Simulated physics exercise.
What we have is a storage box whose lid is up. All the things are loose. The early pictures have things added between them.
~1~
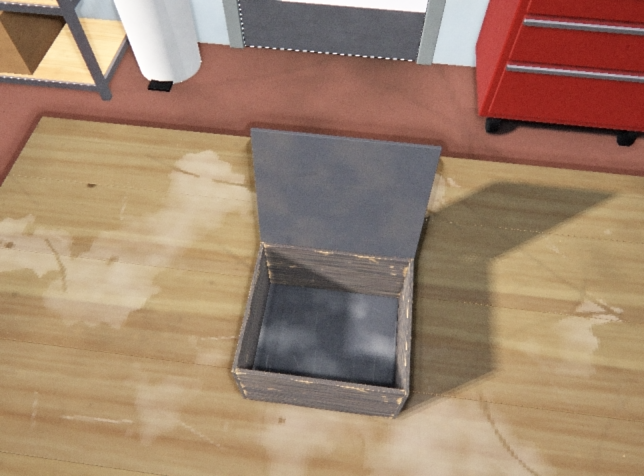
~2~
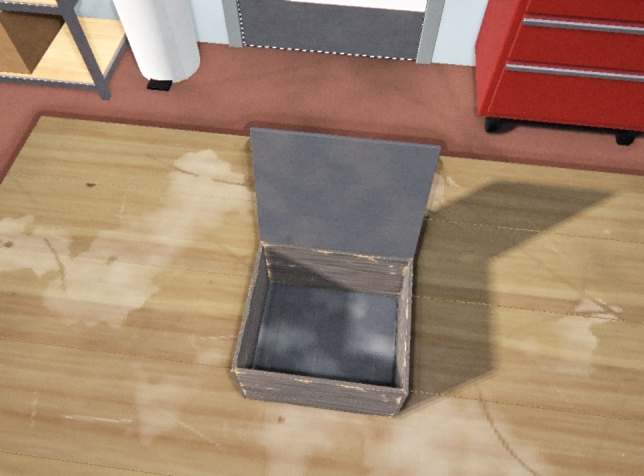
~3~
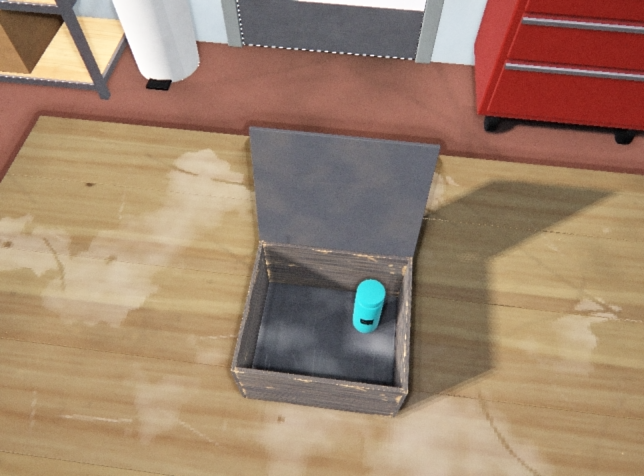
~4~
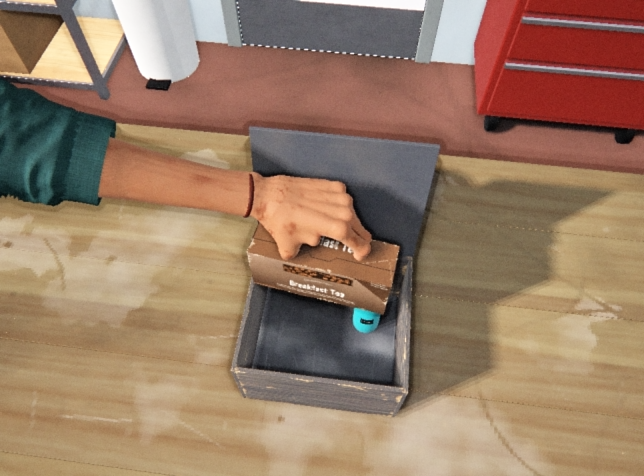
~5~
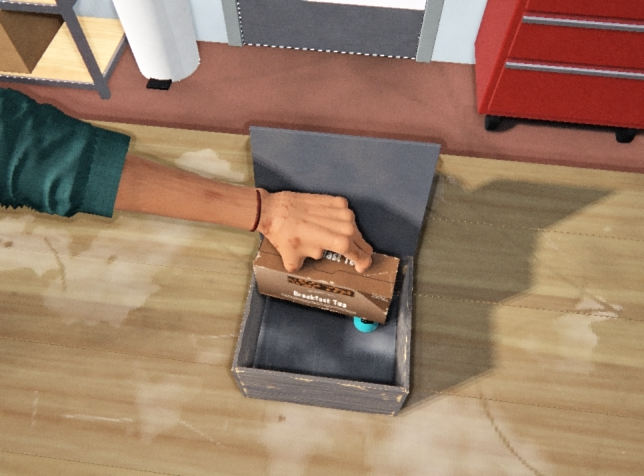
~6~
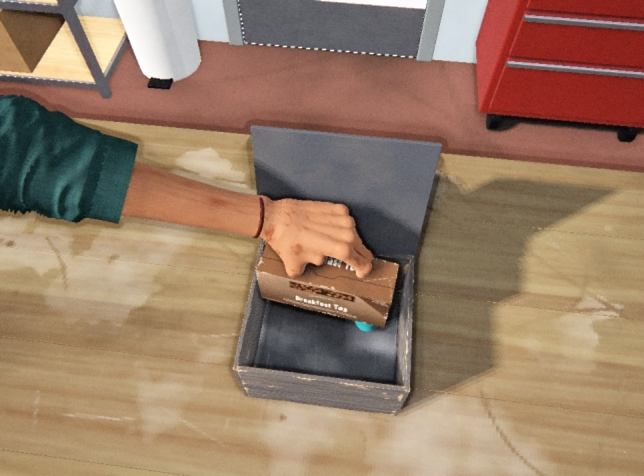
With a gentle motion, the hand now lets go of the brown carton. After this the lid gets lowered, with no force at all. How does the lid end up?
Most likely the lid comes to rest on the rim.
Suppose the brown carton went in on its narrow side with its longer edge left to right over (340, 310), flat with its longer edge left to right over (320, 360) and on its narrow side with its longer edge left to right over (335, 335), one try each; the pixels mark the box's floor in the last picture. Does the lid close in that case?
Open; shut; shut.
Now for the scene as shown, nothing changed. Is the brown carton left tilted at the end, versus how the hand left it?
As it turns out, the brown carton changes its angle.
Then, 0.70 s past the last view, brown carton on its side near (329, 352); turquoise shaker rocked 14° from its first pose.
Then, 1.50 s past the last view, lid 72° above the rim; brown carton on its side near (329, 352); turquoise shaker rocked 4° from its first pose.
Then, 1.90 s past the last view, lid 17° above the rim; brown carton on its side near (329, 352); turquoise shaker rocked 5° from its first pose.
Finally, lid shut; down or leaning hard in the box, brown carton; turquoise shaker still in place. Final places as the last picture's camera would see them, brown carton near (329, 352).
